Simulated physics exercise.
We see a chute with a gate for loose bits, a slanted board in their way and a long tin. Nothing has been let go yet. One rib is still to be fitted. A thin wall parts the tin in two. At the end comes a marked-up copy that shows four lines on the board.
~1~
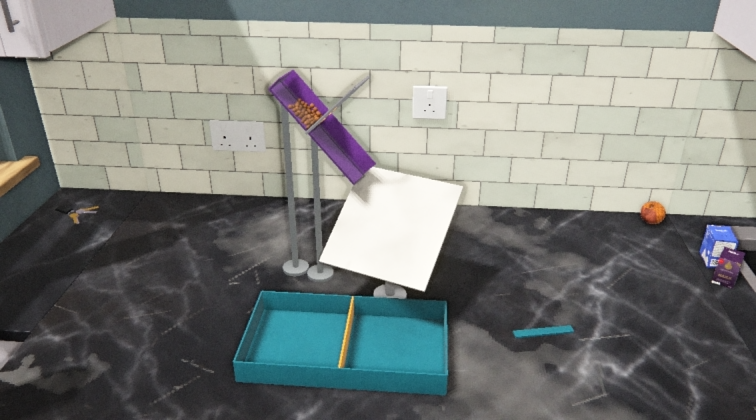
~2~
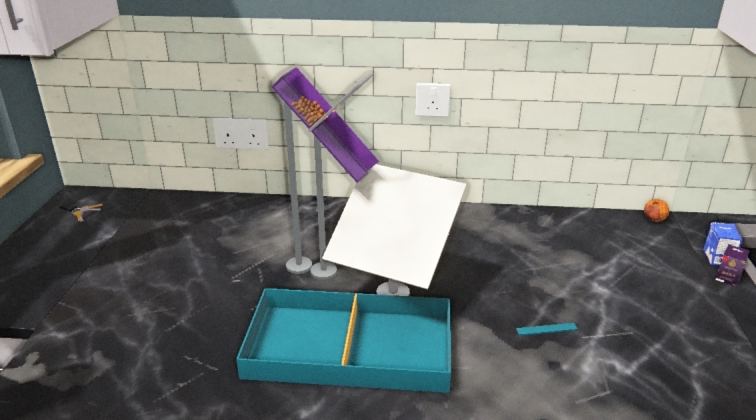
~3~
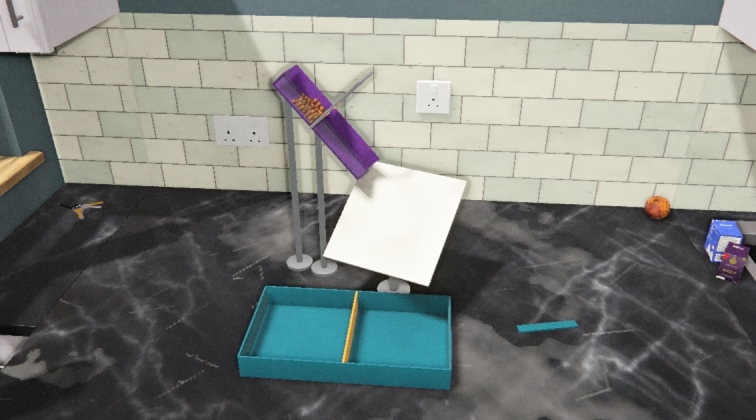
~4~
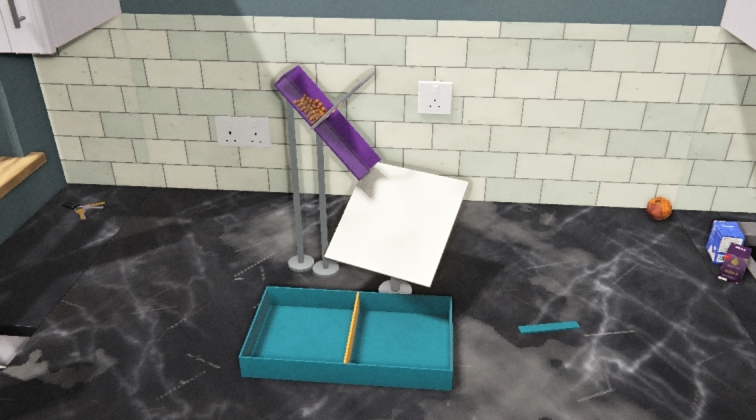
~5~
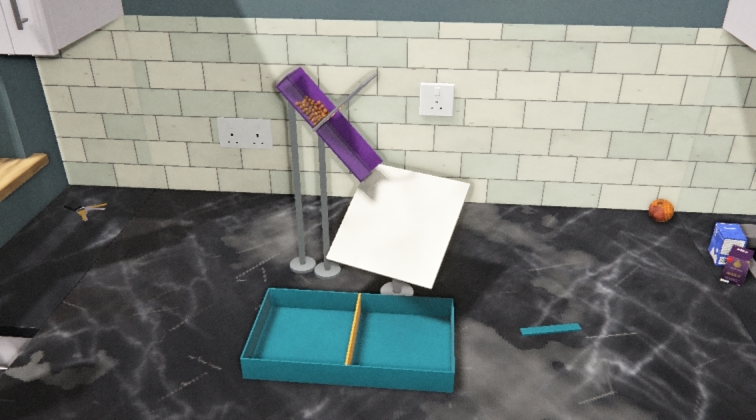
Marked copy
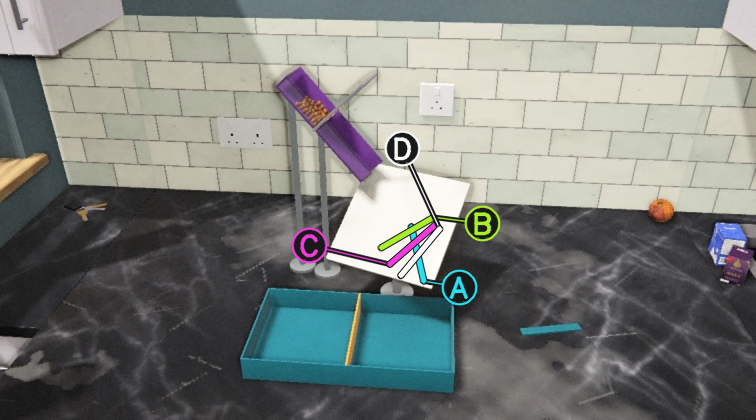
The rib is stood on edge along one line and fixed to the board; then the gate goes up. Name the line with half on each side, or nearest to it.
Line C.
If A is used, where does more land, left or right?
The right half.
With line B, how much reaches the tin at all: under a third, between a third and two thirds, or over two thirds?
It is over two thirds.
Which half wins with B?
Left.
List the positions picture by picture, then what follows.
The first frame shows load behind the gate (312, 116), cereal balls; lip of the chute (360, 179), sloping fairly steeply.
The second frame shows middle of the board (394, 221), tilted fairly steeply; middle of its low edge (373, 273); of its high edge (414, 173).
The third frame shows front corners of the tin (238, 356) and (451, 370); front end of its middle wall (343, 363).
The fourth frame shows middle of the load (317, 111); lip (365, 175).
The fifth frame shows middle of the load (319, 113); lip (367, 176).
On the marked copy, line A from (411, 226) to (423, 281); line B from (433, 217) to (381, 247); line C from (435, 224) to (389, 264); line D from (439, 228) to (400, 275).
If A is chosen, of what is caught, just a few in the left half, almost all in the right.
If B is chosen, of what is caught, almost all in the left half, just a few in the right.
If C is chosen, of what is caught, roughly two thirds in the left half, roughly a third in the right.
If D is chosen, of what is caught, about a tenth in the left half, the larger part in the right.
